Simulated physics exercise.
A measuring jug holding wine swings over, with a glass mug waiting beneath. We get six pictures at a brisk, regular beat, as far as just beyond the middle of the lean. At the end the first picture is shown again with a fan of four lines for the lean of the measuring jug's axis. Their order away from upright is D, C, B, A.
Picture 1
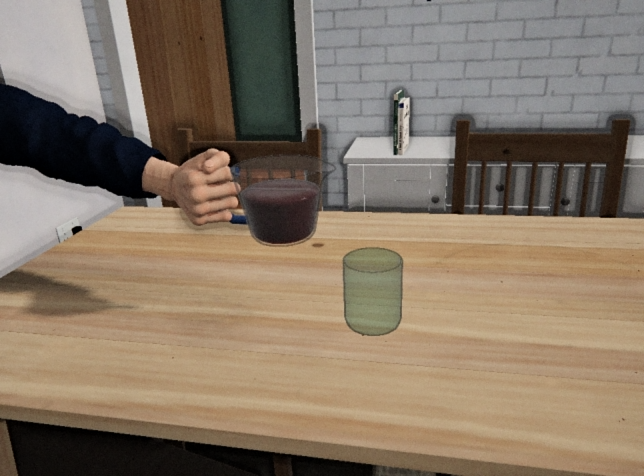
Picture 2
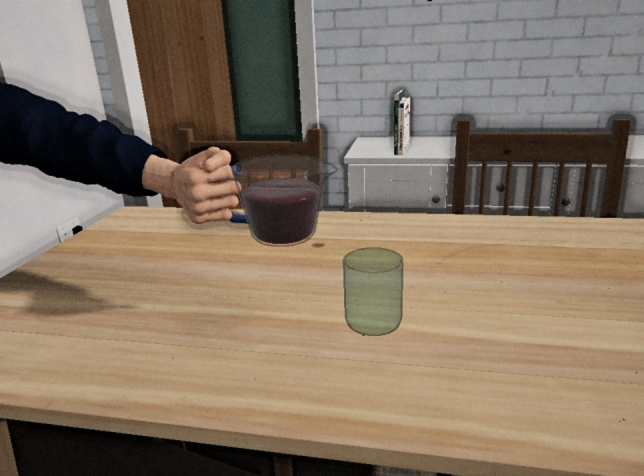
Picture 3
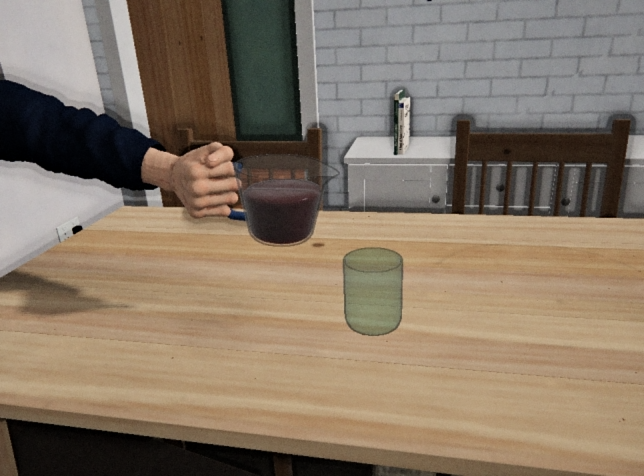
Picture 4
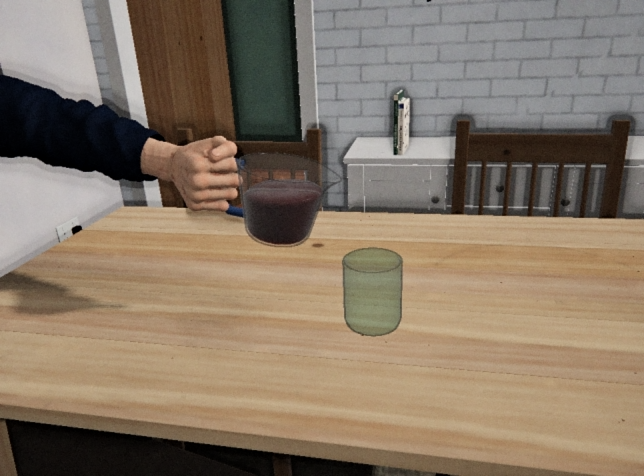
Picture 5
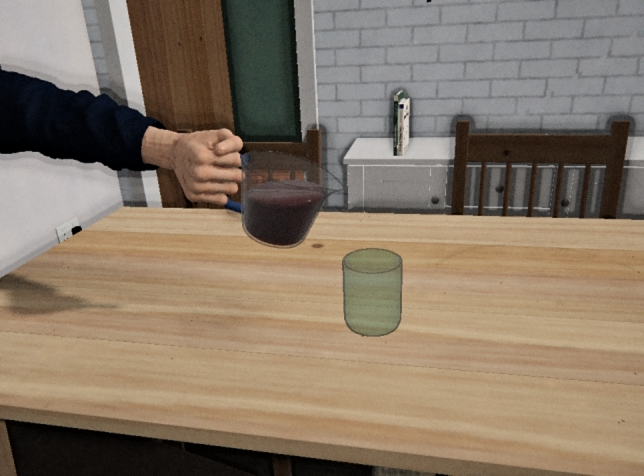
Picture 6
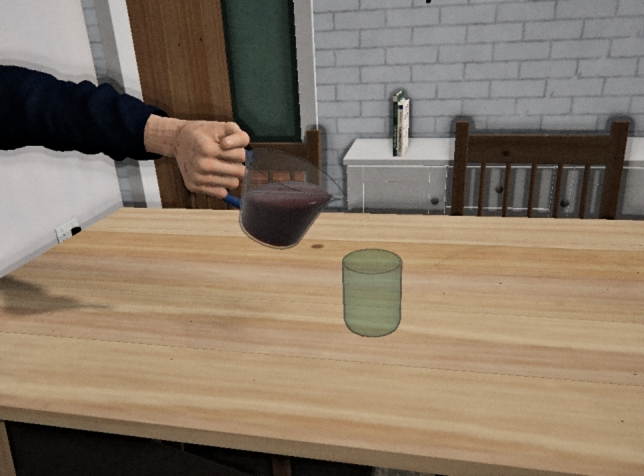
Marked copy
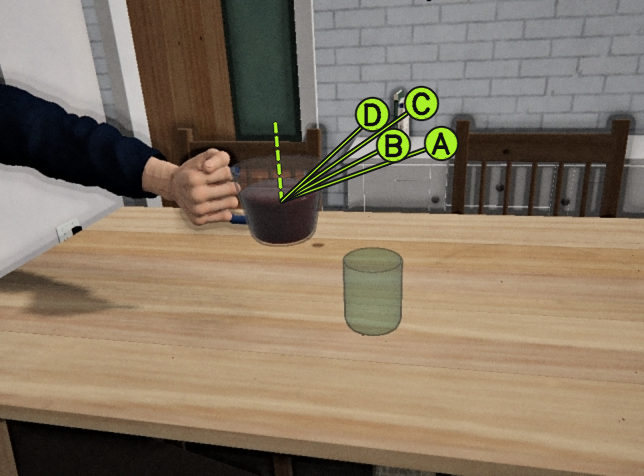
Hand in dark sleeve holding a clear jug of dark red wine, gradually tilting it rightward above a greenish glass on a wooden table.
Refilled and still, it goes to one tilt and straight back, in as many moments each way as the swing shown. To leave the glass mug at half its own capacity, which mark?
C beats the others.
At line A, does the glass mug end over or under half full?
Over half.
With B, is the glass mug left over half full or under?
Over half.
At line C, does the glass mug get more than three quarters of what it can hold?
No, it does not.
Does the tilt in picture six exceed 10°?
Yes.
On the marked copy, A at (426, 149); B at (377, 151); C at (407, 112); D at (360, 127).
With A, the glass mug ends with about 79 % of what it can hold.
With B, the glass mug ends with about 66 % of what it can hold.
With C, the glass mug ends with about 49 % of what it can hold.
With D, the glass mug ends with about 34 % of what it can hold.
